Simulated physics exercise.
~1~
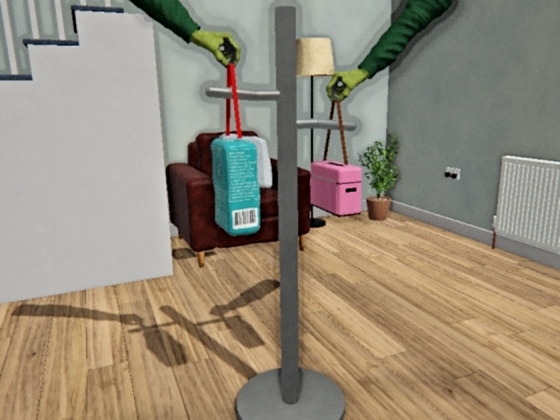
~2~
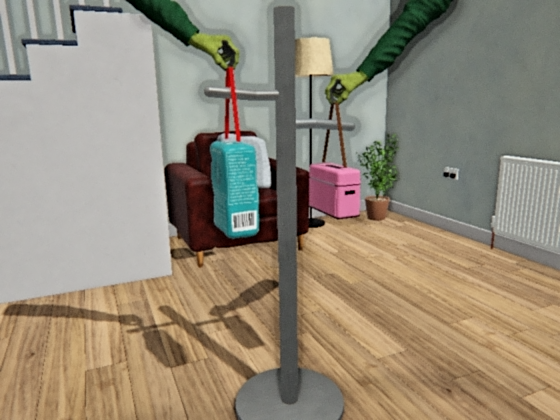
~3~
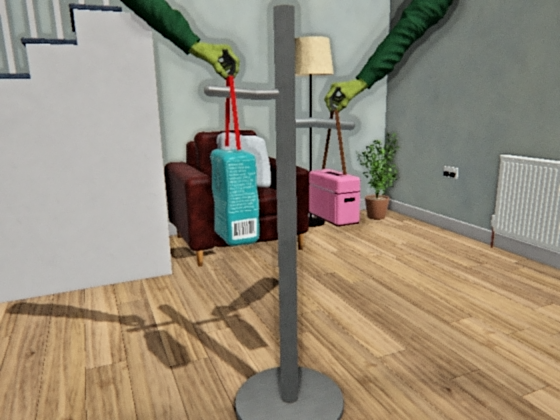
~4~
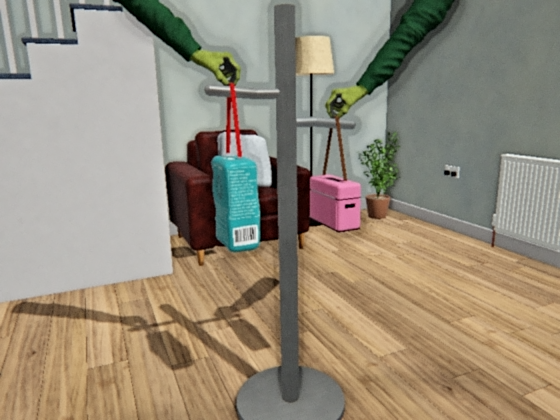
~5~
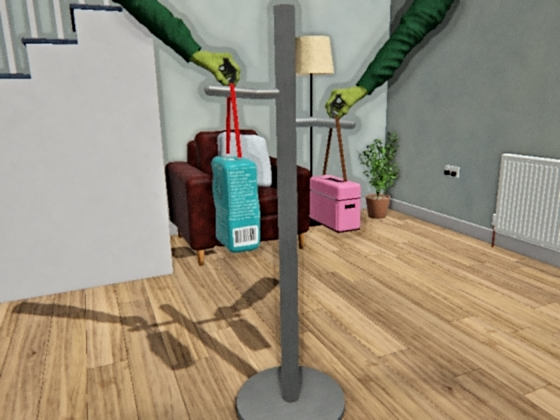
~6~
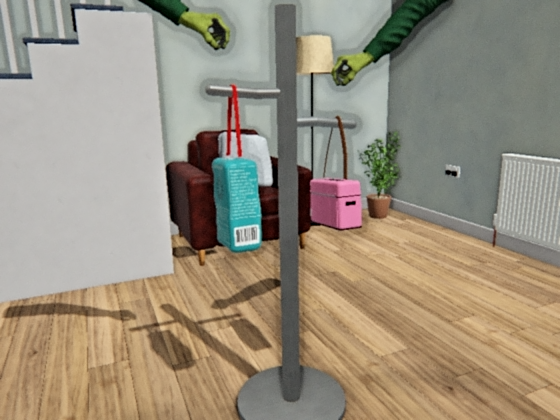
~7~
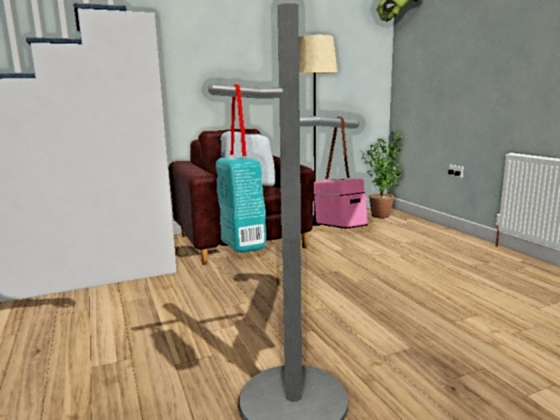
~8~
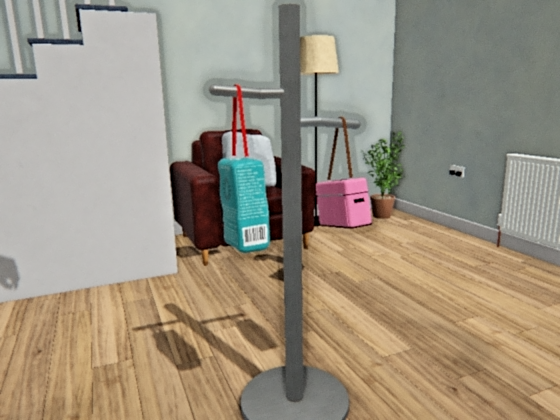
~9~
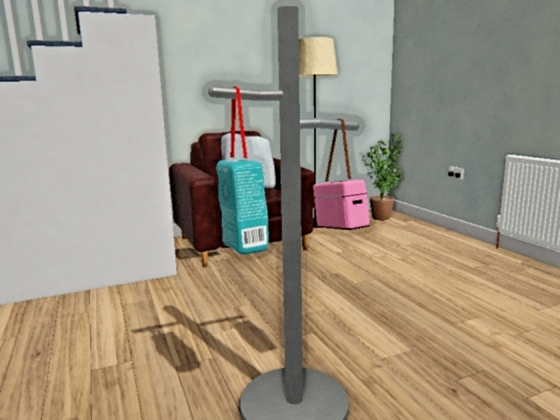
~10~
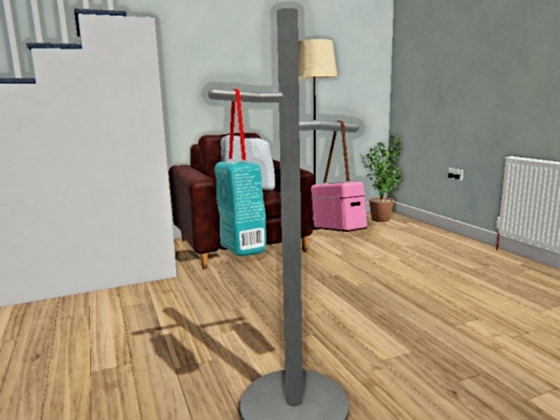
A turquoise sack and a pink case were lowered slightly by two green-gloved hands until their loops hung over the pegs of a grey stand, then the hands let go and drew away, leaving both hanging there.
